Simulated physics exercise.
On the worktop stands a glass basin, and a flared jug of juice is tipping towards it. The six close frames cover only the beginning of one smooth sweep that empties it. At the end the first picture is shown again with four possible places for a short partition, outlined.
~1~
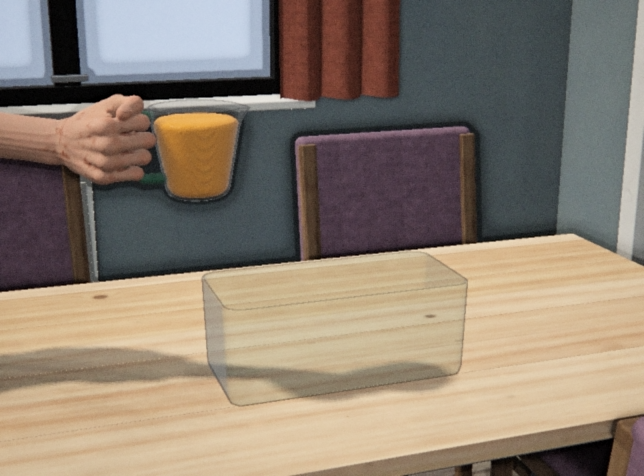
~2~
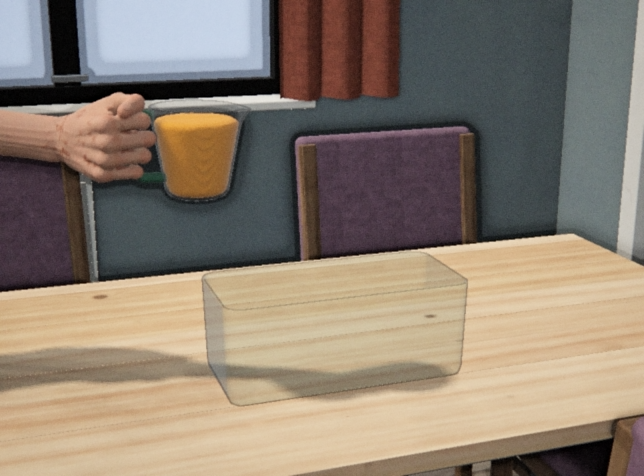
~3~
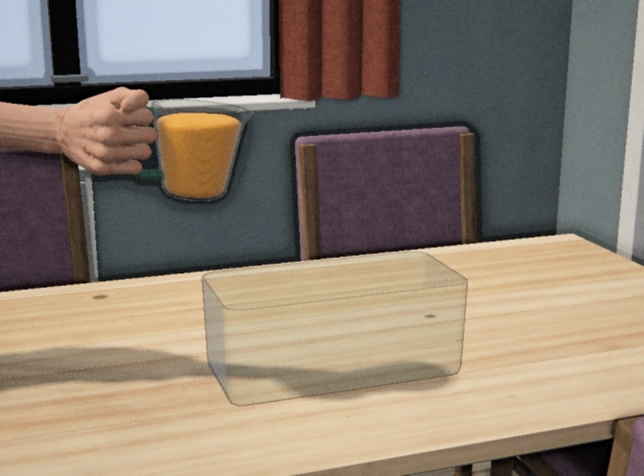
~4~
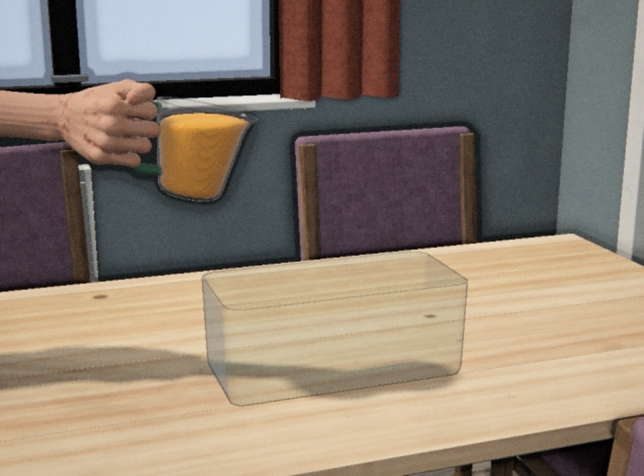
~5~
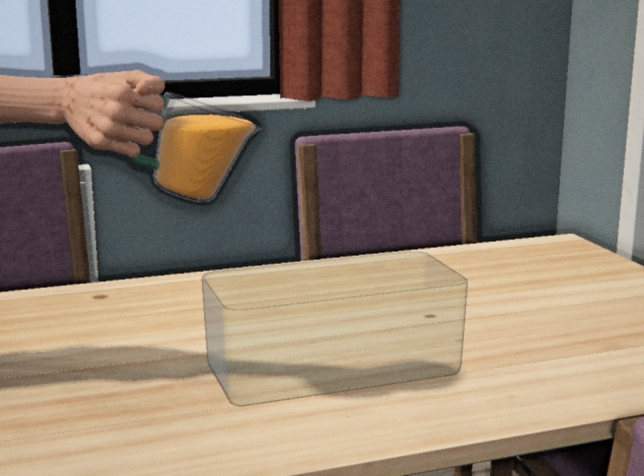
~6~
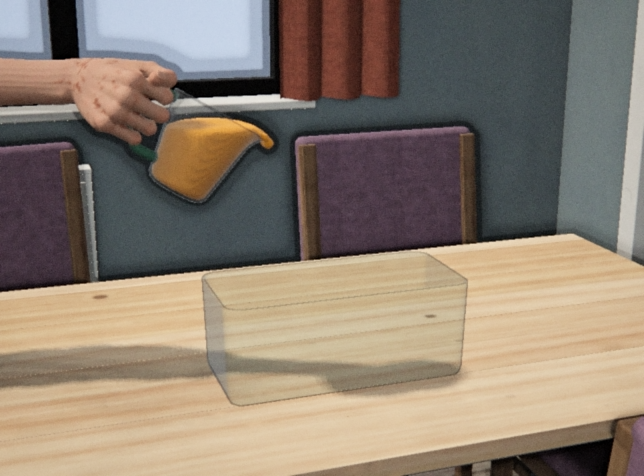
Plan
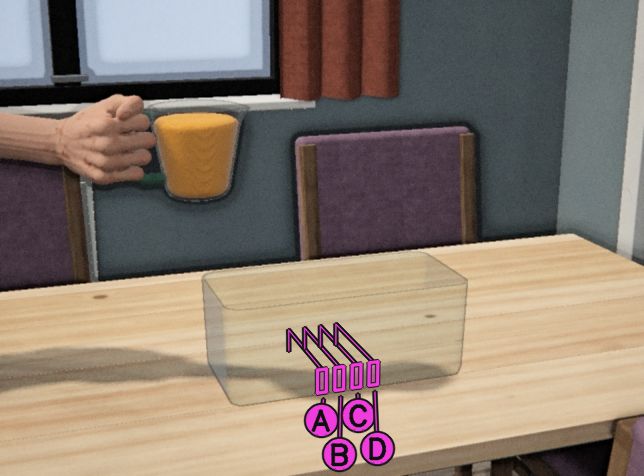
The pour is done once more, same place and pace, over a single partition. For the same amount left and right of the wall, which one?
B.
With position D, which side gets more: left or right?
More ends on the left.
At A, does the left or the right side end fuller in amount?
The right side.
In magenta, A at (323, 399); B at (340, 396); C at (357, 394); D at (374, 391).
With A, about 17 % ends left of the wall and 82 % right of it.
With B, about 52 % ends left of the wall and 47 % right of it.
With C, about 87 % ends left of the wall and 10 % right of it; 3 % is lost outside.
With D, about 86 % ends left of the wall and 11 % right of it; 3 % is lost outside.
